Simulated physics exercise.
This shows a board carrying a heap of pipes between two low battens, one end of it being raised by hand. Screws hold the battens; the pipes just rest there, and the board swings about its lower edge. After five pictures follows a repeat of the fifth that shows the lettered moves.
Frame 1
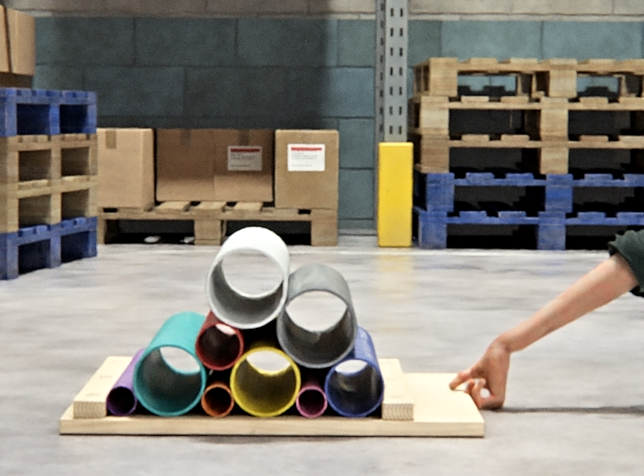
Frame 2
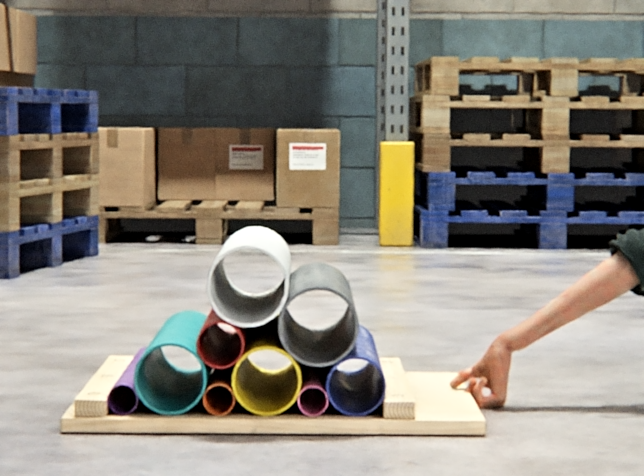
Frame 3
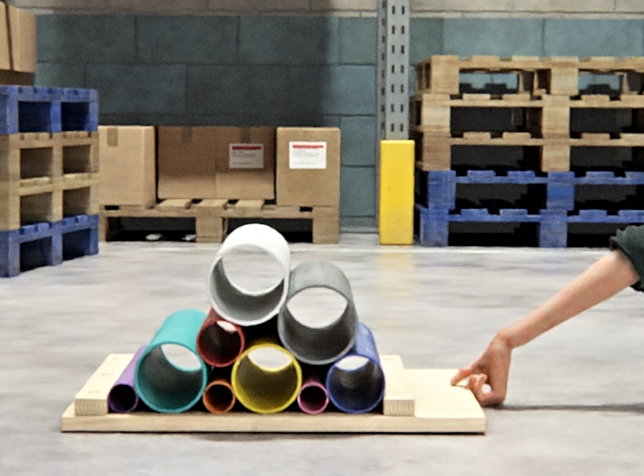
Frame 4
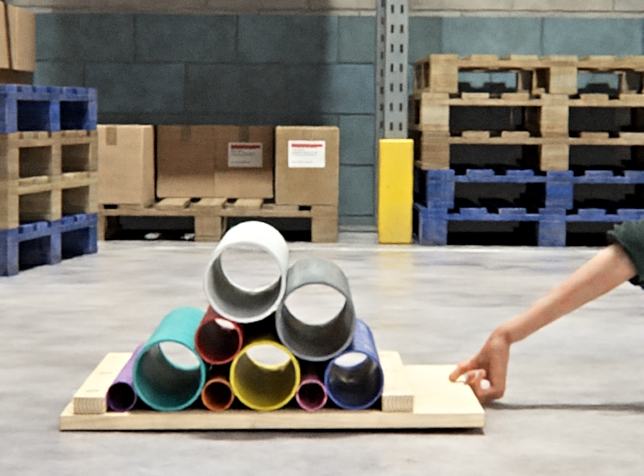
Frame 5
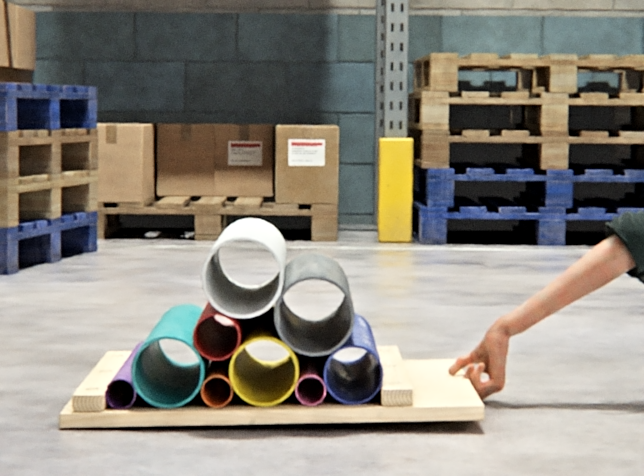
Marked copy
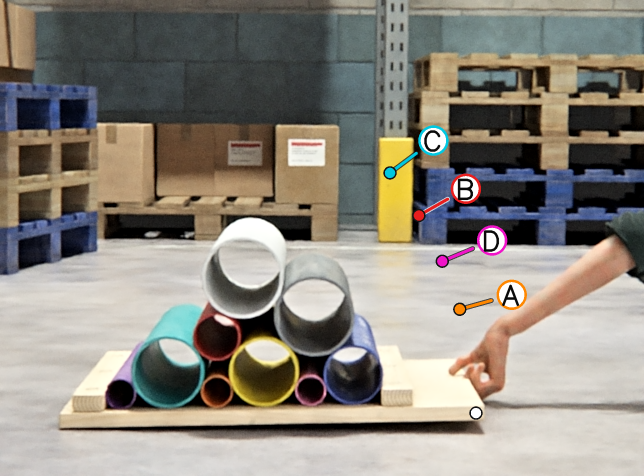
In a warehouse with a pale concrete floor, stacked pallets, cardboard boxes and a yellow post stand behind a wooden board seen side-on from near floor level. White and grey pipes rest above turquoise, red, yellow, blue and purple ones between two low battens. A hand reaching in from the right grips the board's right end and raises it slightly, tilting the pipes with it, while the view barely shifts.
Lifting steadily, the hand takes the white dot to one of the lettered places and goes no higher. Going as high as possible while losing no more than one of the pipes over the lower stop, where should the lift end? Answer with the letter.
At most to C.
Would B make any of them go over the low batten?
At B: Yes.
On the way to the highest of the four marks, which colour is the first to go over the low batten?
First is the white one.
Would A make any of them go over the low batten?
At A: No.
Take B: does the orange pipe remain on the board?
The orange pipe: Yes.
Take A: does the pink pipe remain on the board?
Yes.
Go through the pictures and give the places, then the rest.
The first frame shows grey pipe (317, 328); red pipe (219, 346); white pipe (246, 287).
The second frame shows white pipe (247, 286); board (276, 392).
The third frame shows board (277, 390); blue pipe (356, 383); yellow pipe (266, 378).
The fourth frame shows board (276, 387); purple pipe (121, 396); turquoise pipe (169, 375).
The fifth frame shows board (275, 383); purple pipe (120, 394); turquoise pipe (167, 372).
On the copy, A at (460, 309); B at (419, 216); C at (390, 173); D at (442, 261); the white dot at (476, 413).
On C. First, board at 20°.
Then, board at 37°.
Finally, board at 37°, one over the low batten (white).
By contrast, A none over the low batten; B one over the low batten (white); D none over the low batten.
